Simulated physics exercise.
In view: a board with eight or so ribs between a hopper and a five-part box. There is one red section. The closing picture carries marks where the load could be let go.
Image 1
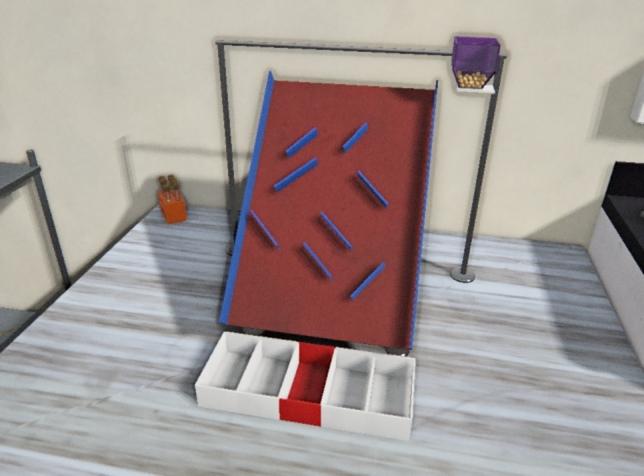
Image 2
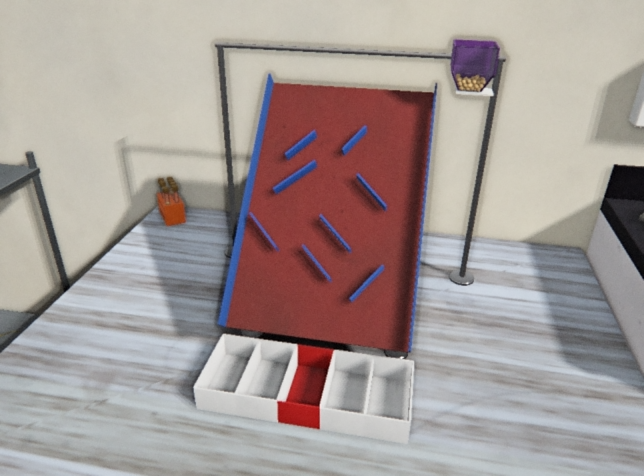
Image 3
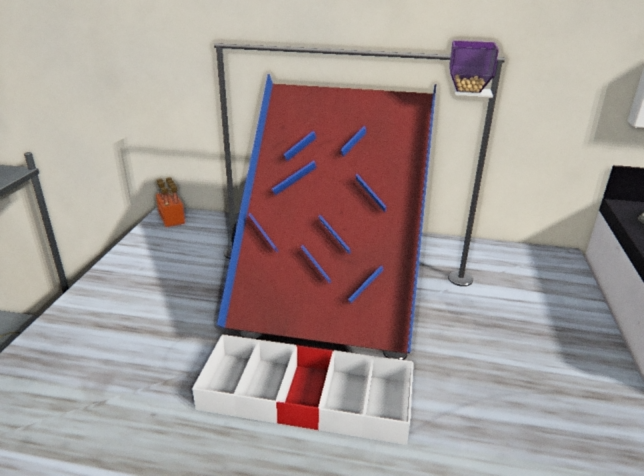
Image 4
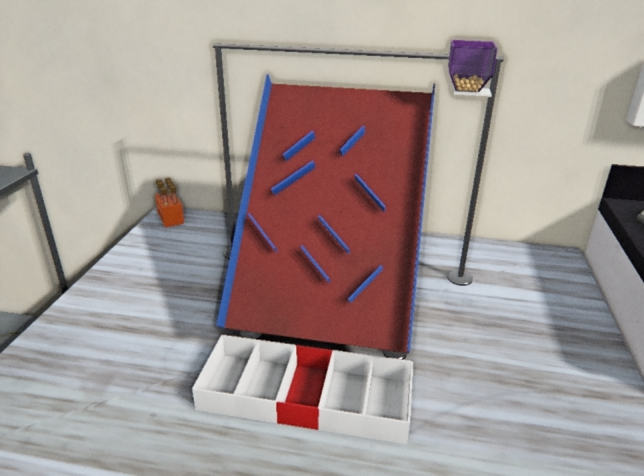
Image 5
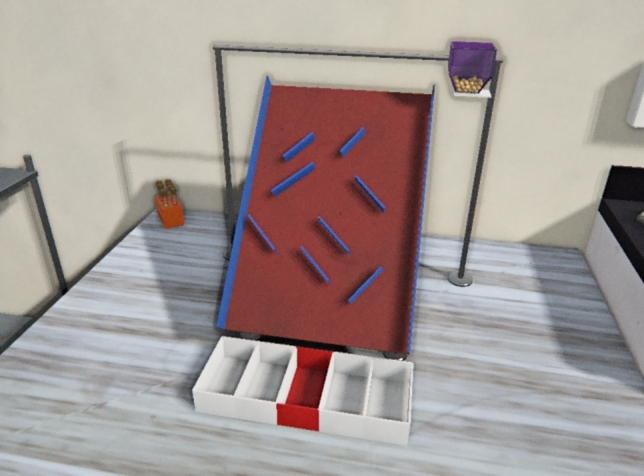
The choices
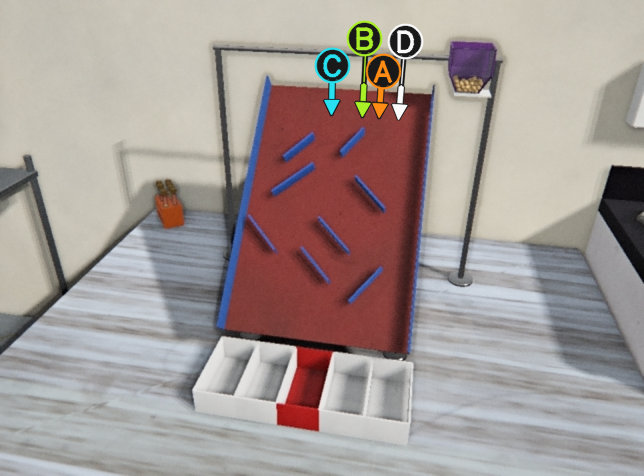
In this clip, a purple hopper holding small tan pieces sits above the right side of a tilted red board with blue ribs, behind a white five-part box with a red middle section. Nothing visibly moves apart from a slight shift in the view.
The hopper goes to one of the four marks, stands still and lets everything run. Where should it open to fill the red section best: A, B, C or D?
It is C.
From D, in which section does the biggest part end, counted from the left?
It is the fifth one.
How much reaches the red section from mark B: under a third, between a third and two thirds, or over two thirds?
Under a third.
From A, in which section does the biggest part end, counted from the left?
The fifth.
On the marked copy, mark A meets the board at (379, 112); mark B meets the board at (362, 111); mark C meets the board at (331, 109); mark D meets the board at (398, 113).
Choosing A, just a few in the red section, almost all in other sections, just a few outside the box.
Choosing B, about a tenth in the red section, almost all in other sections.
Choosing C, roughly half in the red section, roughly half in other sections.
Choosing D, not one piece in the red section, every piece in other sections.
